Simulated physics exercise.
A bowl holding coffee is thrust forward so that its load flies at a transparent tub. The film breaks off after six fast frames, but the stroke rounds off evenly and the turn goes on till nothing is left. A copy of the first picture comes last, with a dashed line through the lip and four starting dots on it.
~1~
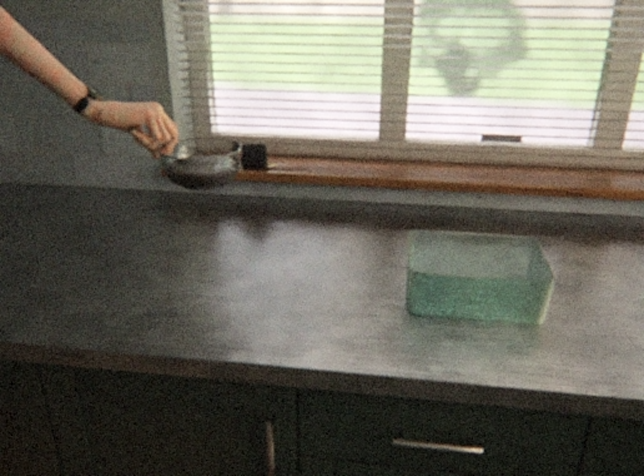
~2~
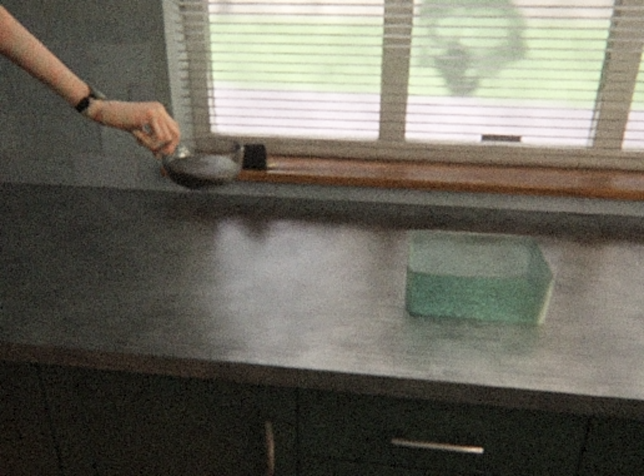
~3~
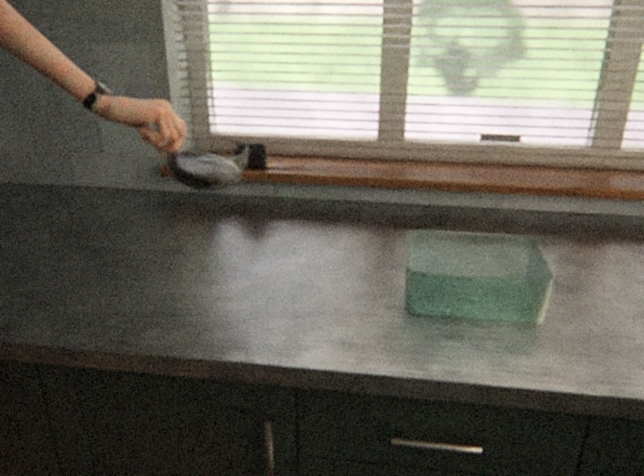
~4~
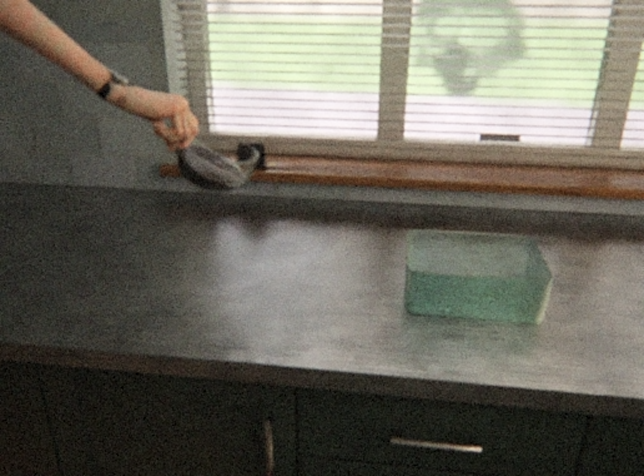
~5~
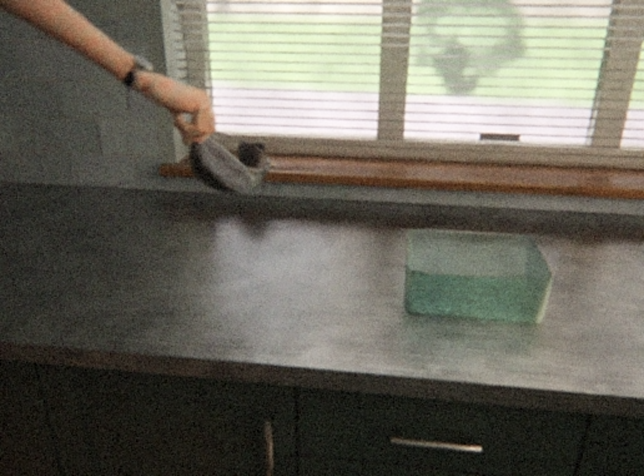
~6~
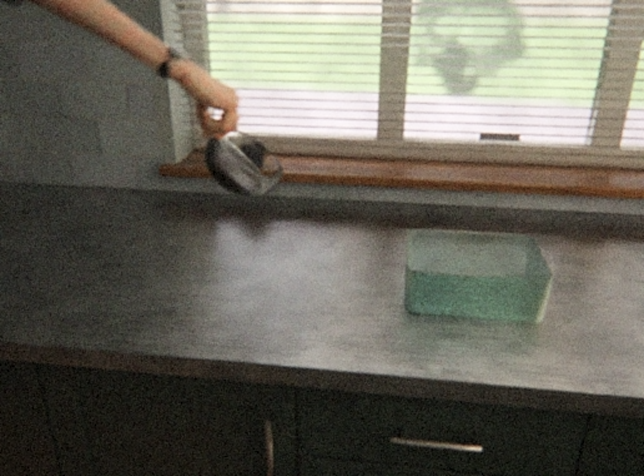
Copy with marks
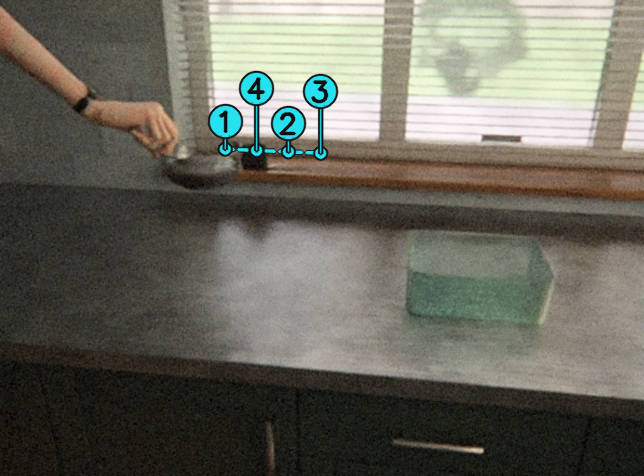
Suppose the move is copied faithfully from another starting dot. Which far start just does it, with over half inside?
The answer is dot 4.
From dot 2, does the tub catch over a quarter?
Yes, clearly.
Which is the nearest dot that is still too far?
Here it is dot 1.
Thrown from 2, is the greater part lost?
No, not at all.
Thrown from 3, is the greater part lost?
No.
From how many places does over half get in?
Three.
In cyan, 1 at (225, 149); 2 at (288, 151); 3 at (320, 153); 4 at (256, 150).
For dot 1, about 15 % lands in the tub, 77 % falls short and 8 % goes beside or beyond.
For dot 2, about 65 % lands in the tub, 6 % falls short and 28 % goes beside or beyond.
For dot 3, about 87 % lands in the tub, 11 % falls short.
For dot 4, about 71 % lands in the tub, 8 % falls short and 21 % goes beside or beyond.
